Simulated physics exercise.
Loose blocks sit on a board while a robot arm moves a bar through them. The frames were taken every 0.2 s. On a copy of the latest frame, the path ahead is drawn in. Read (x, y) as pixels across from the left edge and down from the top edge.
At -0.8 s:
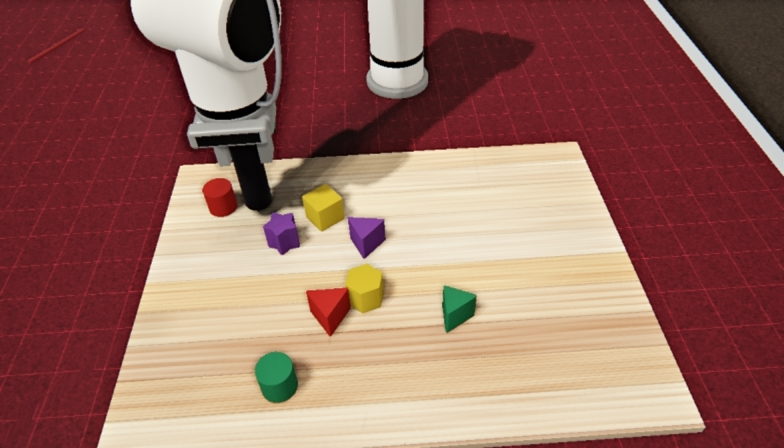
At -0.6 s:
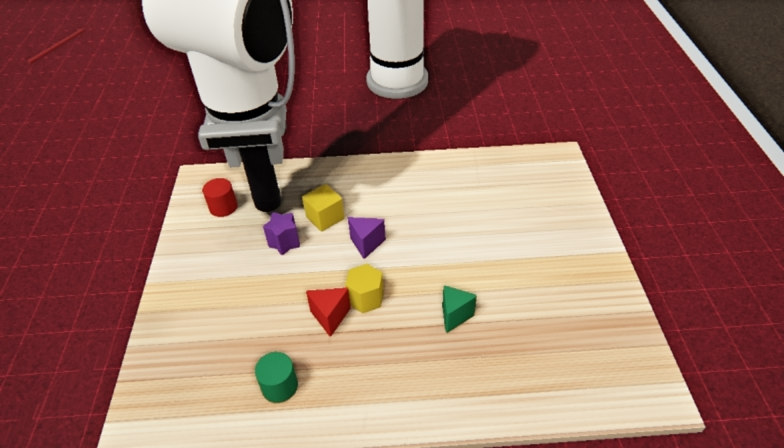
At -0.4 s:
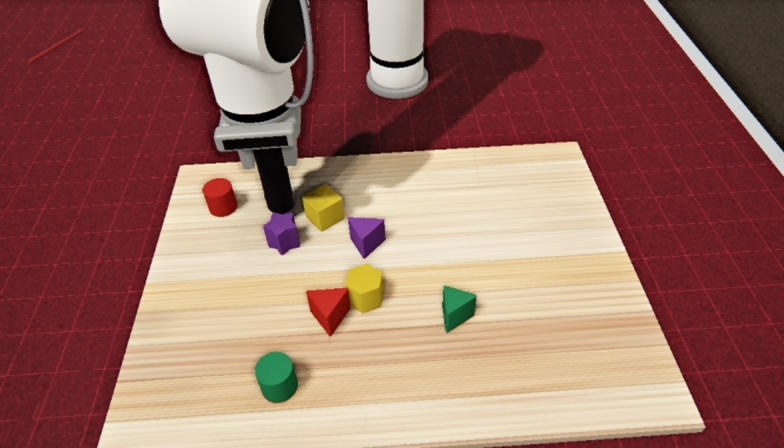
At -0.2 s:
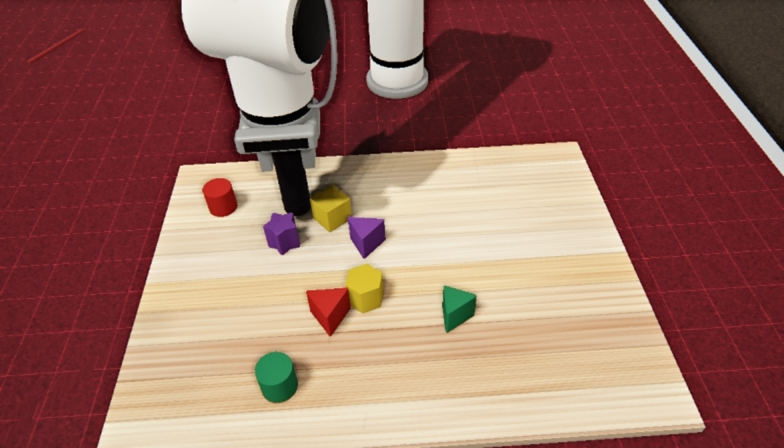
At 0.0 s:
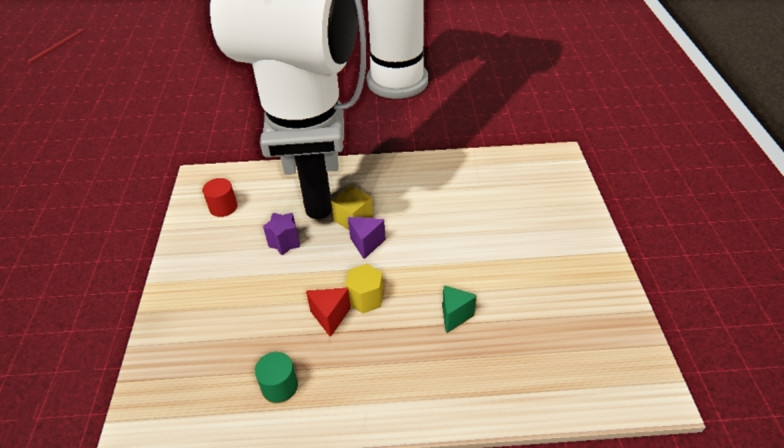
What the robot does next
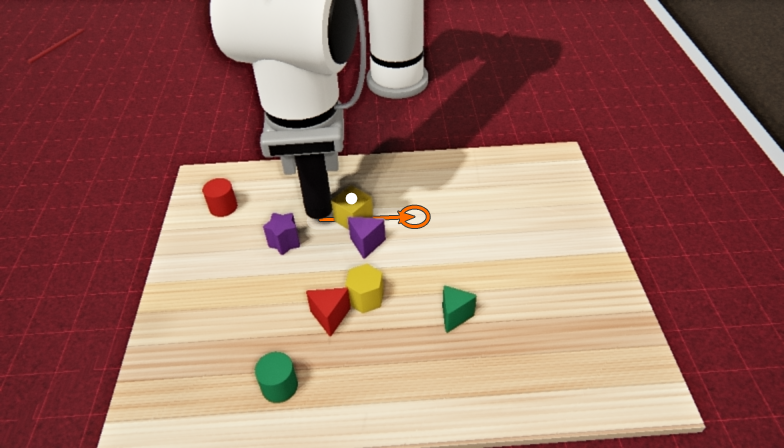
A white robot arm with a black bar reaches over a pale wooden board on a dark red, grid-lined surface, seen from above at an angle by a still camera. Red, purple, yellow and green blocks are scattered across the board, the red cylinder at upper left and the green one near the bottom. The bar slides right past the purple star, then pushes the upper yellow block rightward beside the purple triangular piece.
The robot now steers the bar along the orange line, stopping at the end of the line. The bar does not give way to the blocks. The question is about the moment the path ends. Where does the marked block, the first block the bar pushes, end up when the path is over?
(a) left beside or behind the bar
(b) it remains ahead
Letter b.
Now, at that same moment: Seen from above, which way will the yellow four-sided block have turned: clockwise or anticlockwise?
The twist is anticlockwise.
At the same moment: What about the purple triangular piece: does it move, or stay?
The purple triangular piece will stay where it is.
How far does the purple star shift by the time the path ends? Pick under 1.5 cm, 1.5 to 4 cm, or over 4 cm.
Travel: Within 1.5 cm.
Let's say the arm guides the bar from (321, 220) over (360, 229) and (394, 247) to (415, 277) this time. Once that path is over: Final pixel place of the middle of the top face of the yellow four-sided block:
Its top middle is near (393, 197).
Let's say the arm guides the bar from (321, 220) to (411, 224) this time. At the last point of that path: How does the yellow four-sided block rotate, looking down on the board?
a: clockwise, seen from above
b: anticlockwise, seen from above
b - anticlockwise, seen from above.
The drawn path runs from (321, 220) to (415, 217); the dot is on the yellow four-sided block.
What follows on the original path. One third of the way, bar at (351, 210); yellow four-sided block at (384, 196).
Two thirds of the way, bar at (384, 209); yellow four-sided block at (415, 192), turned 25° anticlockwise.
At the end, bar at (415, 207); purple star not moved; yellow four-sided block at (440, 186), turned 55° anticlockwise; purple triangular piece not moved.
